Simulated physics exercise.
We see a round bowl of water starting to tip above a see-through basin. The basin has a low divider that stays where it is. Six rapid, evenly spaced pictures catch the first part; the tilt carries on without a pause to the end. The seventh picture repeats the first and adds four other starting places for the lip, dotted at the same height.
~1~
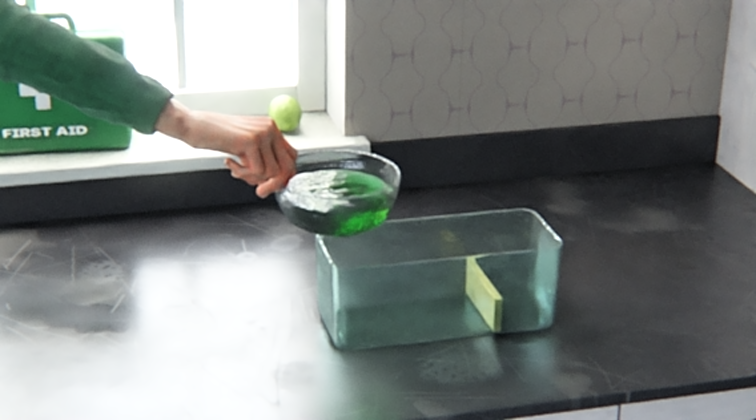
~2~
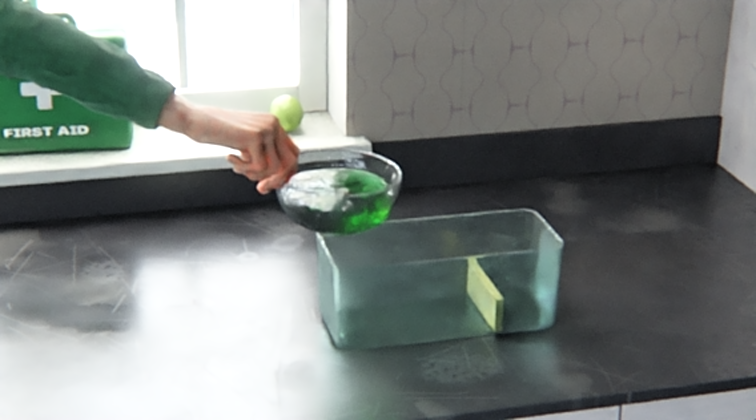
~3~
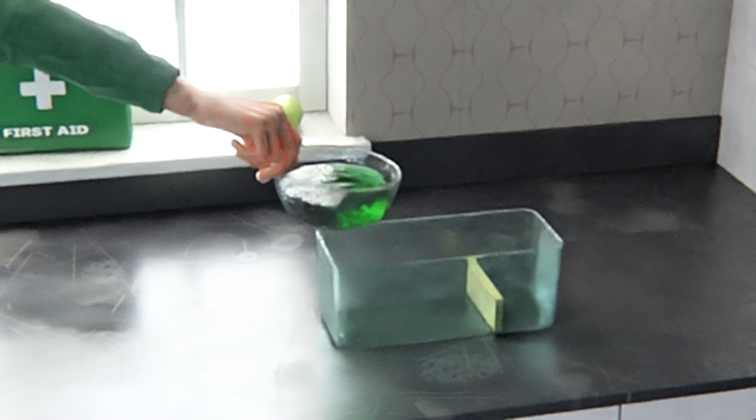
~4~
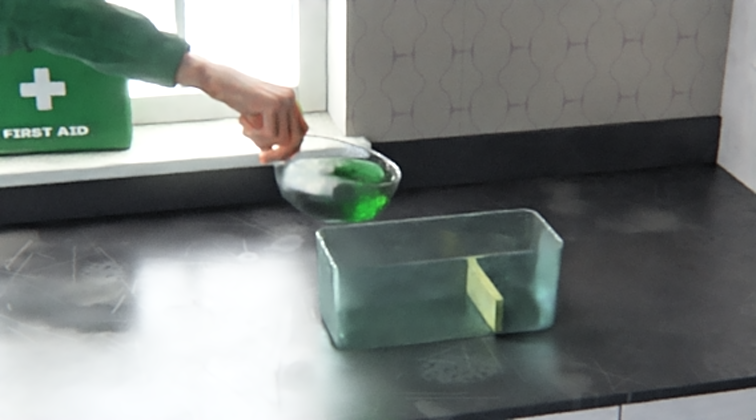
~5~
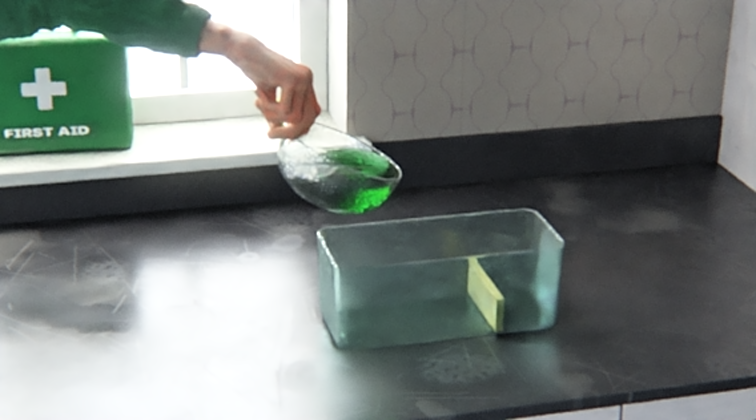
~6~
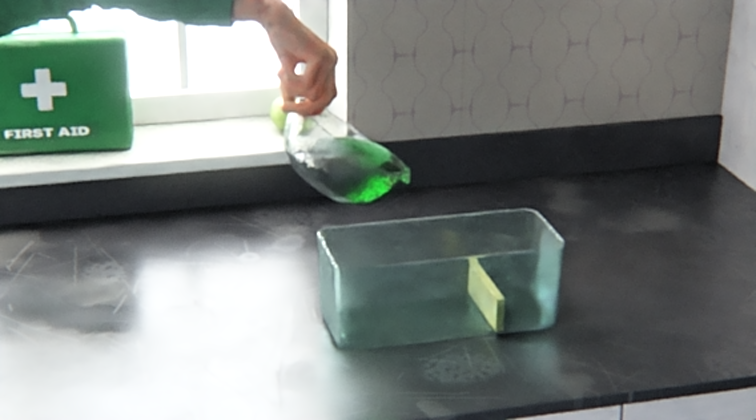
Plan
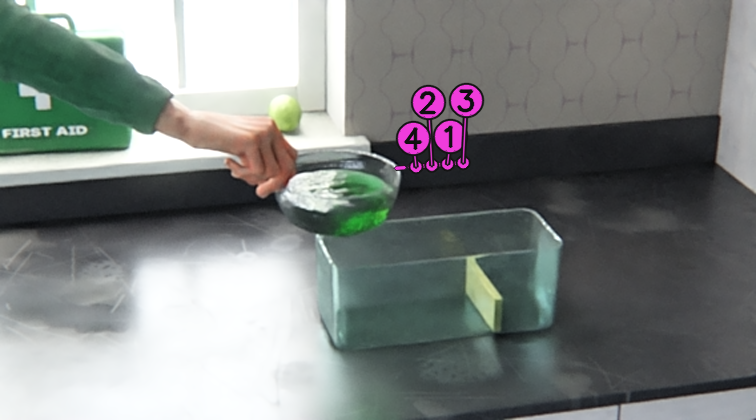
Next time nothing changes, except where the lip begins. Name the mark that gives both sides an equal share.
4 is best.
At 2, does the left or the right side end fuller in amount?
The right side.
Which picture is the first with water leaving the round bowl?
Picture 6.
On the marked copy, 1 at (447, 164); 2 at (431, 165); 3 at (463, 162); 4 at (416, 166).
Choosing 1, about 32 % ends left of the wall and 66 % right of it.
Choosing 2, about 27 % ends left of the wall and 71 % right of it.
Choosing 3, about 28 % ends left of the wall and 65 % right of it; 7 % is lost outside.
Choosing 4, about 48 % ends left of the wall and 49 % right of it; 3 % is lost outside.
